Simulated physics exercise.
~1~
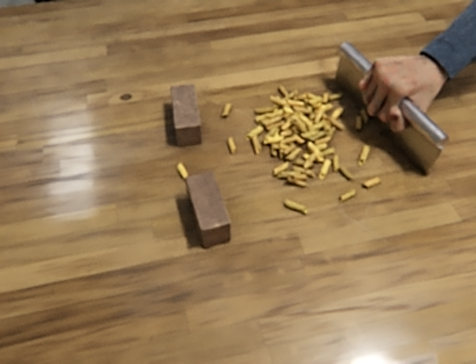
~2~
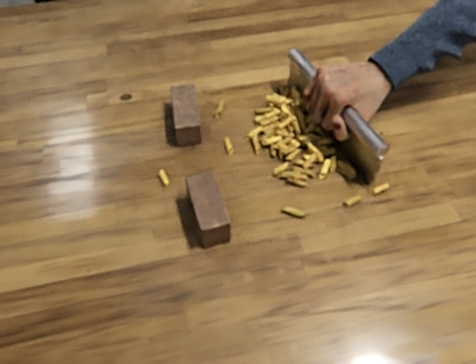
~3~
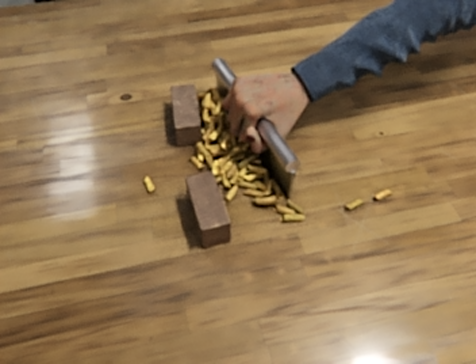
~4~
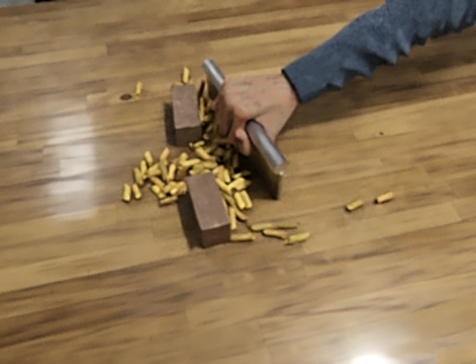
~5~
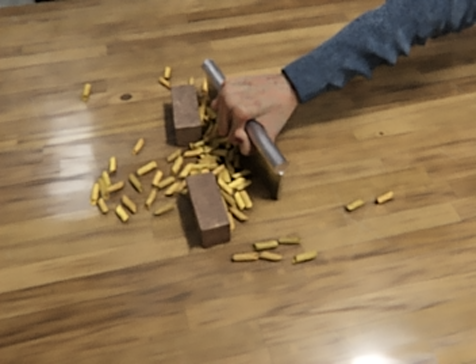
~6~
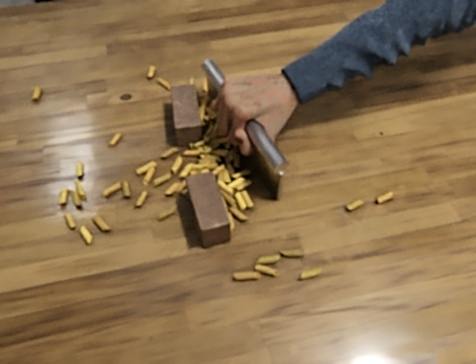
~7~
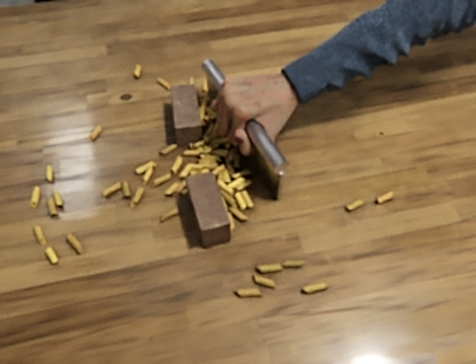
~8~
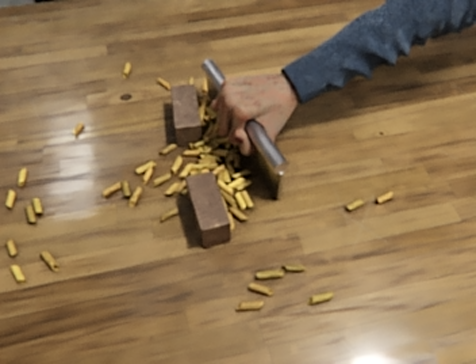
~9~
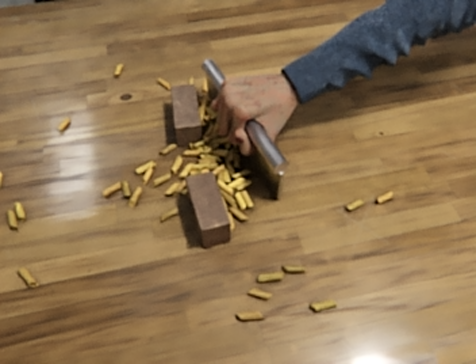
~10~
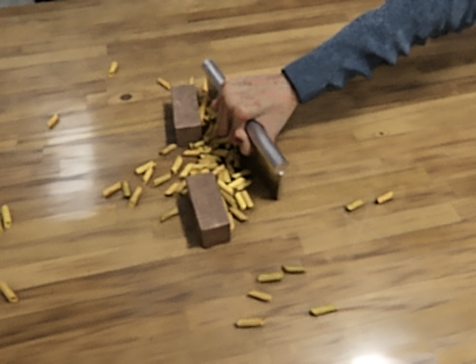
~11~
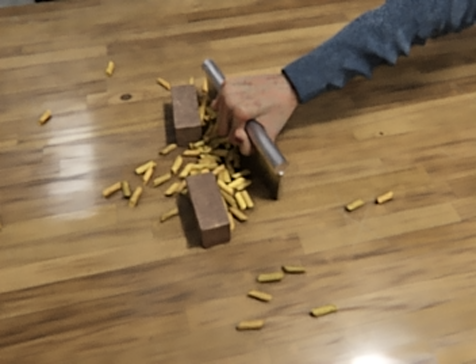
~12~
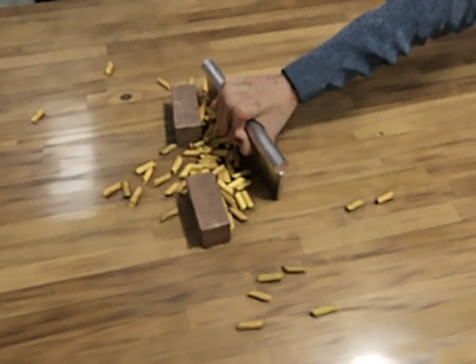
Hand pushing yellow pasta pieces left with a scraper against two brown blocks, some scattering beyond, most staying bunched by the blocks.
